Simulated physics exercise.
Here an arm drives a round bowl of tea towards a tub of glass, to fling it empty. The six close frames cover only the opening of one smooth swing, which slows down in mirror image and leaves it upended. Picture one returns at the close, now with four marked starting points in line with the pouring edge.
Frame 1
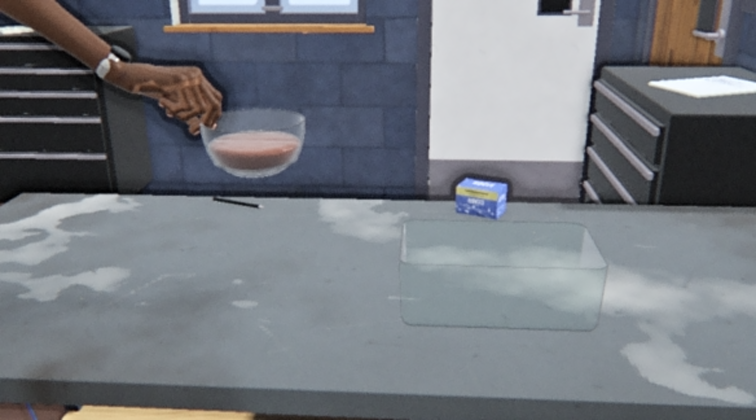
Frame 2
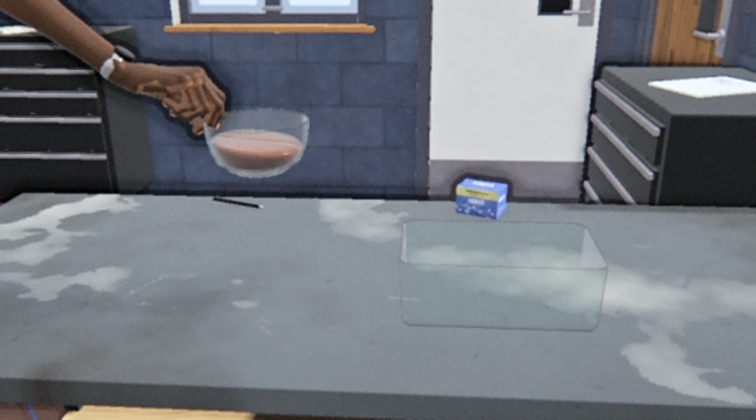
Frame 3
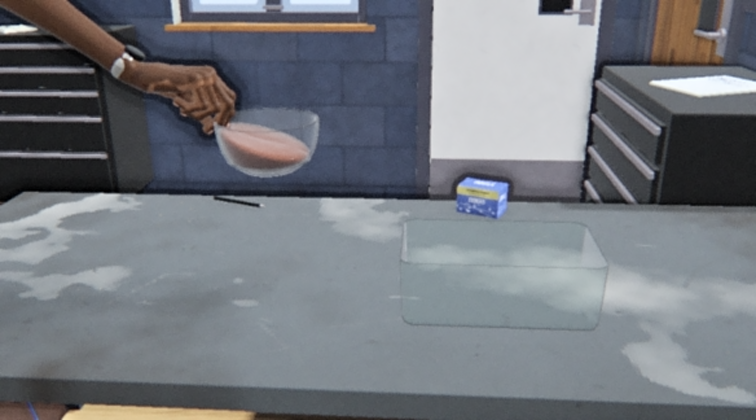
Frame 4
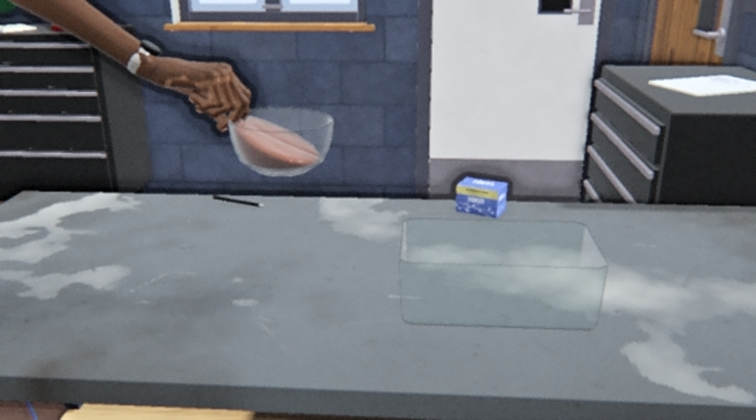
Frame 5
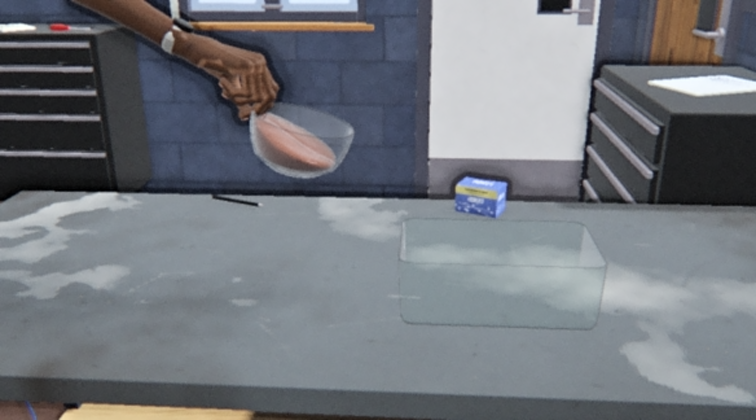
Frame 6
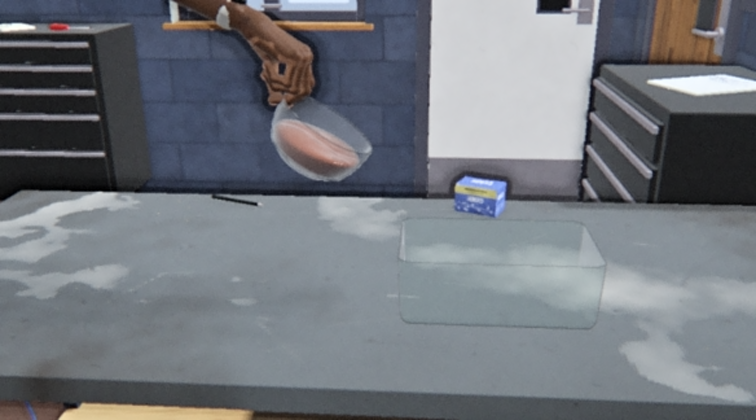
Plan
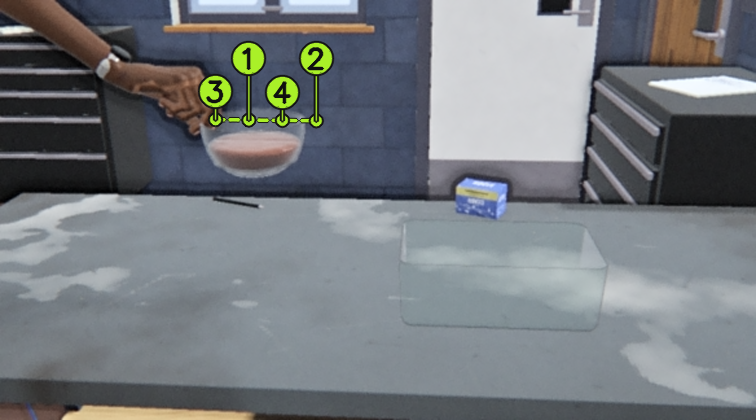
An arm held a clear round bowl of pinkish liquid above a gray table, then moved it to the right, tilting it more and more toward a clear, rectangular glass tub.
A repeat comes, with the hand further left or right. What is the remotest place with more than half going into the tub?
1.
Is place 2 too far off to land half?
No.
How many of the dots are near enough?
Three of the four.
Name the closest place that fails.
The answer is 3.
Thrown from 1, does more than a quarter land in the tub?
Yes, it does.
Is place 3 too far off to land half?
Yes, that goes wrong.
On the marked copy, 1 at (248, 120); 2 at (316, 120); 3 at (215, 119); 4 at (282, 120).
Choosing 1, about 65 % lands in the tub, 27 % falls short and 8 % goes beside or beyond.
Choosing 2, about 80 % lands in the tub, 3 % falls short and 17 % goes beside or beyond.
Choosing 3, about 22 % lands in the tub, 73 % falls short and 5 % goes beside or beyond.
Choosing 4, about 85 % lands in the tub, 6 % falls short and 9 % goes beside or beyond.
